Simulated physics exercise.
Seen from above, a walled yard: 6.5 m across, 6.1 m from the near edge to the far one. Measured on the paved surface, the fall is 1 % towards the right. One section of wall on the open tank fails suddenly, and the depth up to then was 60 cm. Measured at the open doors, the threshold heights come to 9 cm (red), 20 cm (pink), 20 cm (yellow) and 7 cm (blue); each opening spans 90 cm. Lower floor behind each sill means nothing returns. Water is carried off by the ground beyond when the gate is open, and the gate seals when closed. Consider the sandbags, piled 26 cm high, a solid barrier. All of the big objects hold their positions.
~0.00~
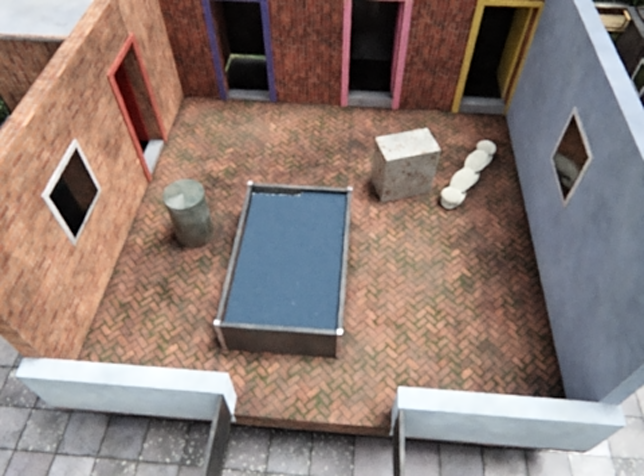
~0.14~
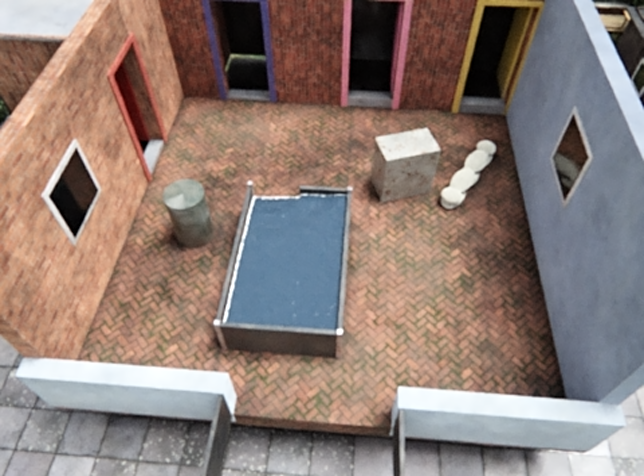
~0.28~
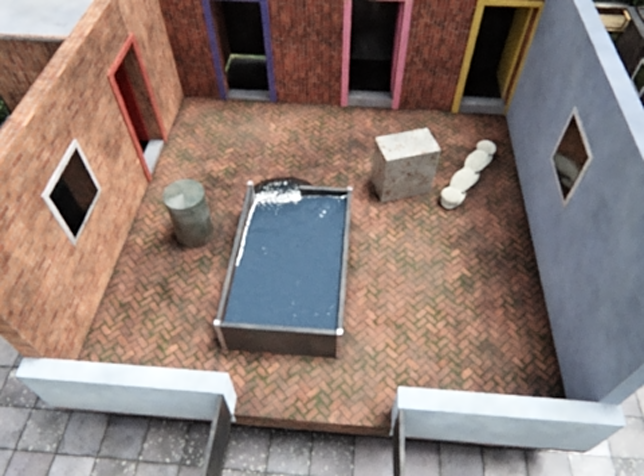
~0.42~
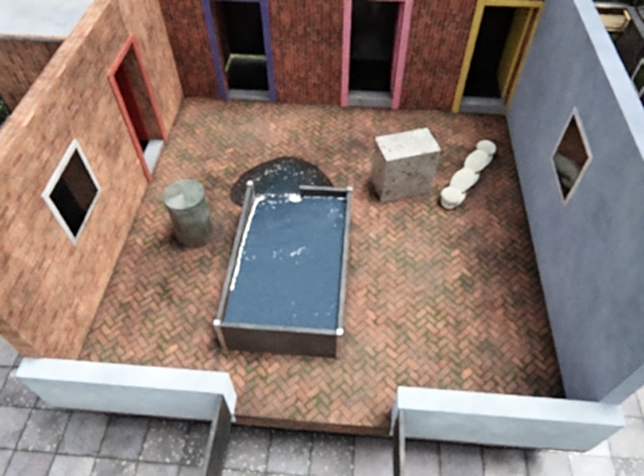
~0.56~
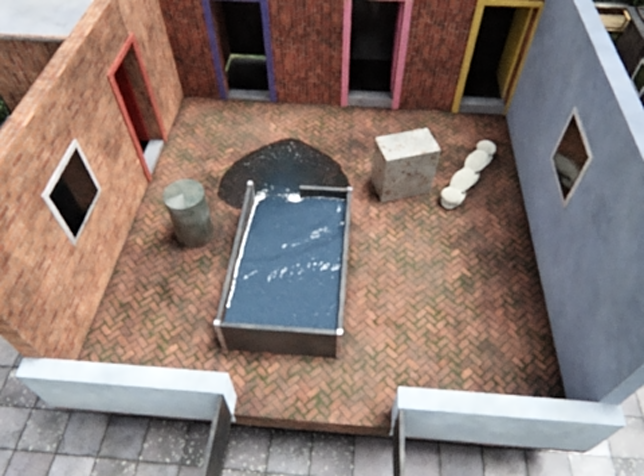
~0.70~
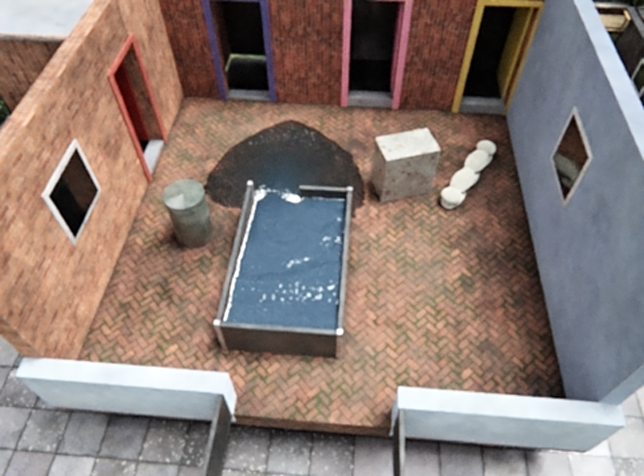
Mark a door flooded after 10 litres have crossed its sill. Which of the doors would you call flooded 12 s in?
I would call the red door not flooded; I would call the pink door not flooded; I would call the yellow door not flooded; I would call the blue door flooded.
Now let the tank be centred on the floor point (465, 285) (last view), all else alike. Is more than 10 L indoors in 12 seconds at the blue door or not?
Blue: Within limit.
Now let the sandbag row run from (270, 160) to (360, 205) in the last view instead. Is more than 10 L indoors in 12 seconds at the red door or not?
After that, red comes out too high.
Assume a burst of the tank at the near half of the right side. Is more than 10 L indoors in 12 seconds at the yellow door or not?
So for yellow: Yes.
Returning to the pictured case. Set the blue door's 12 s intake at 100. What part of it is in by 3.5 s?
About 55 per cent.
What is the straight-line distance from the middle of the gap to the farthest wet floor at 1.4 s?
Roughly 3.2 m.
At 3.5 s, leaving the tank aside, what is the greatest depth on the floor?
Around 20 centimetres.
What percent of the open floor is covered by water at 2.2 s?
Roughly 30 % of the floor is wet.
After 1.4 s water covers 25 % of the floor and is deepest (32 cm) near (279, 208); red door not reached, pink door 5 cm at the sill, 0 L in, yellow door not reached, blue door 13 cm at the sill, 1 L in.
After 2.2 s water covers 30 % of the floor and is deepest (28 cm) near (279, 208); red door 6 cm at the sill, 0 L in, pink door 17 cm at the sill, 0 L in, yellow door not reached, blue door 19 cm at the sill, 37 L in.
After 3.5 s water covers 35 % of the floor and is deepest (20 cm) near (279, 208); red door 7 cm at the sill, 0 L in, pink door 13 cm at the sill, 0 L in, yellow door 8 cm at the sill, 0 L in, blue door 17 cm at the sill, 99 L in.
After 7.0 s water covers 65 % of the floor and is deepest (16 cm) near (497, 119); red door 7 cm at the sill, 1 L in, pink door 8 cm at the sill, 0 L in, yellow door 15 cm at the sill, 0 L in, blue door 10 cm at the sill, 169 L in.
After 12.0 s water covers 95 % of the floor and is deepest (12 cm) near (449, 188); red door 3 cm at the sill, 1 L in, pink door 7 cm at the sill, 0 L in, yellow door 11 cm at the sill, 0 L in, blue door 6 cm at the sill, 184 L in.
